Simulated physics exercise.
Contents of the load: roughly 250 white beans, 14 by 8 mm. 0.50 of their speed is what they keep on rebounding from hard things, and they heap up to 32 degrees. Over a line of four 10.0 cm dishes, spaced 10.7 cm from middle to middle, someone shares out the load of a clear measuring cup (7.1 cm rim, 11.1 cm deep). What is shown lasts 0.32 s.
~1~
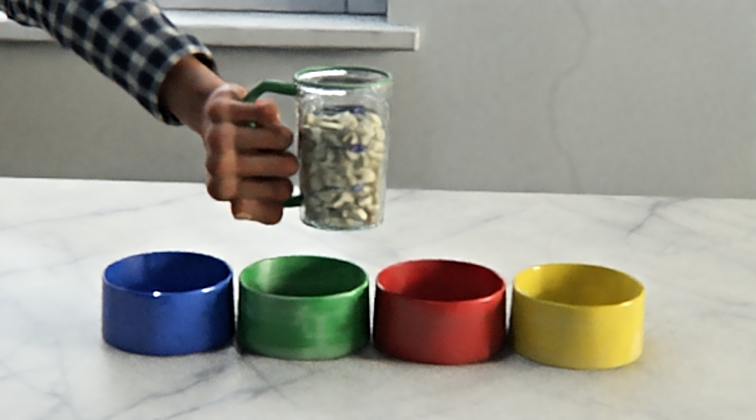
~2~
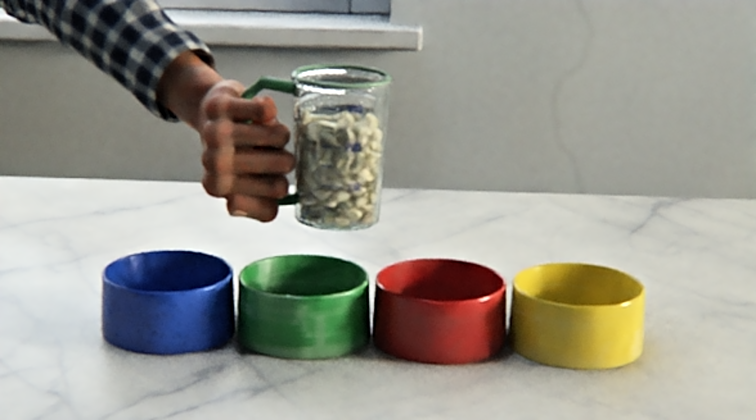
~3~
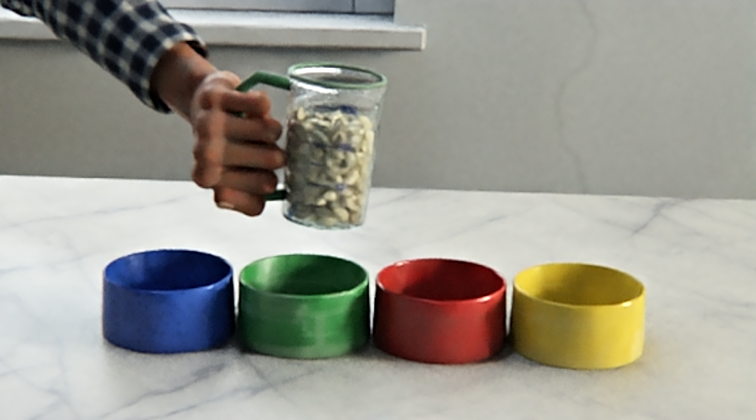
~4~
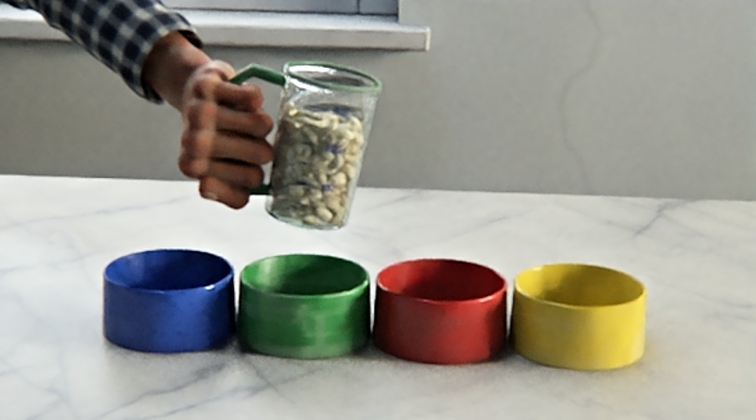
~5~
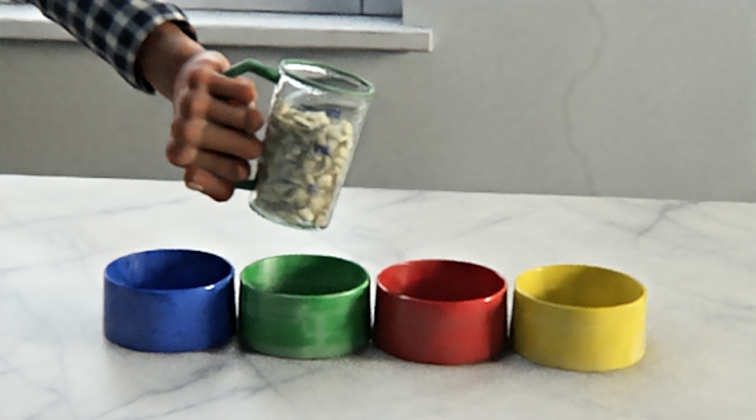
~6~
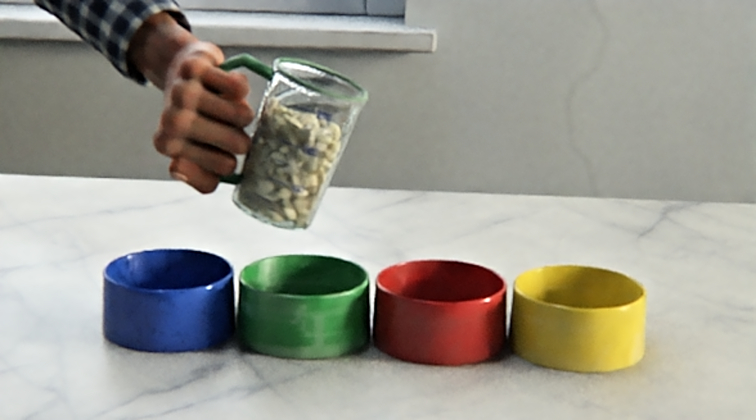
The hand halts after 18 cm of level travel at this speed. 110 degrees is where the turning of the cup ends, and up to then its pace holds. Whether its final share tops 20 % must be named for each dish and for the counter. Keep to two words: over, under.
Red: Under, blue: Over, green: Under, yellow: Under, counter: Under.
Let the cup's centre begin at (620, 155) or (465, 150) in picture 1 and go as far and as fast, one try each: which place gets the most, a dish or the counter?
First try: Red; second try: Green.
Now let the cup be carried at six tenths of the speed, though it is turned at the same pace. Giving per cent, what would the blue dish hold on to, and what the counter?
Blue: 40; counter: 10.
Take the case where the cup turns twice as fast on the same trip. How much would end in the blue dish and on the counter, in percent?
In that case I'd put blue at 50 and the counter at 0.
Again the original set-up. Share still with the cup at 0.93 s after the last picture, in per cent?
That would be some 100 per cent.
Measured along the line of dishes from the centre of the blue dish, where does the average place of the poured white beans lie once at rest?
About 1 cm to its right-hand side.
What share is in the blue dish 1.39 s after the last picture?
Share at that time: Approx. 25 per cent.
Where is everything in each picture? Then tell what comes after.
The first frame shows cup at (343, 149), tilt 0 degrees, lip at (391, 78), moved 0.0 cm; middle of the pieces at (344, 172); yellow dish at (578, 285); red dish at (441, 281); green dish at (304, 277); blue dish at (168, 272).
The second frame shows cup at (340, 148), tilt 1 degrees, lip at (390, 79), moved 0.2 cm; middle of the pieces at (340, 172).
The third frame shows cup at (331, 147), tilt 5 degrees, lip at (385, 81), moved 0.9 cm; middle of the pieces at (329, 171).
The fourth frame shows cup at (319, 147), tilt 10 degrees, lip at (380, 86), moved 1.8 cm; middle of the pieces at (316, 170).
The fifth frame shows cup at (308, 146), tilt 15 degrees, lip at (373, 91), moved 2.7 cm; middle of the pieces at (303, 170).
The sixth frame shows cup at (296, 146), tilt 20 degrees, lip at (366, 97), moved 3.6 cm; middle of the pieces at (289, 169); yellow dish at (580, 287); red dish at (441, 281); green dish at (304, 276); blue dish at (169, 270).
Then, 0.56 s after the last picture, tilt 63 degrees; cup holds 100 %.
Then, 0.93 s after the last picture, tilt 91 degrees; cup holds 100 %.
Then, 1.39 s after the last picture, tilt 110 degrees; cup holds 70 %, blue 25 %.
In the end, red 0 %, blue 95 %, green 0 %, yellow 0 %, counter 5 %.
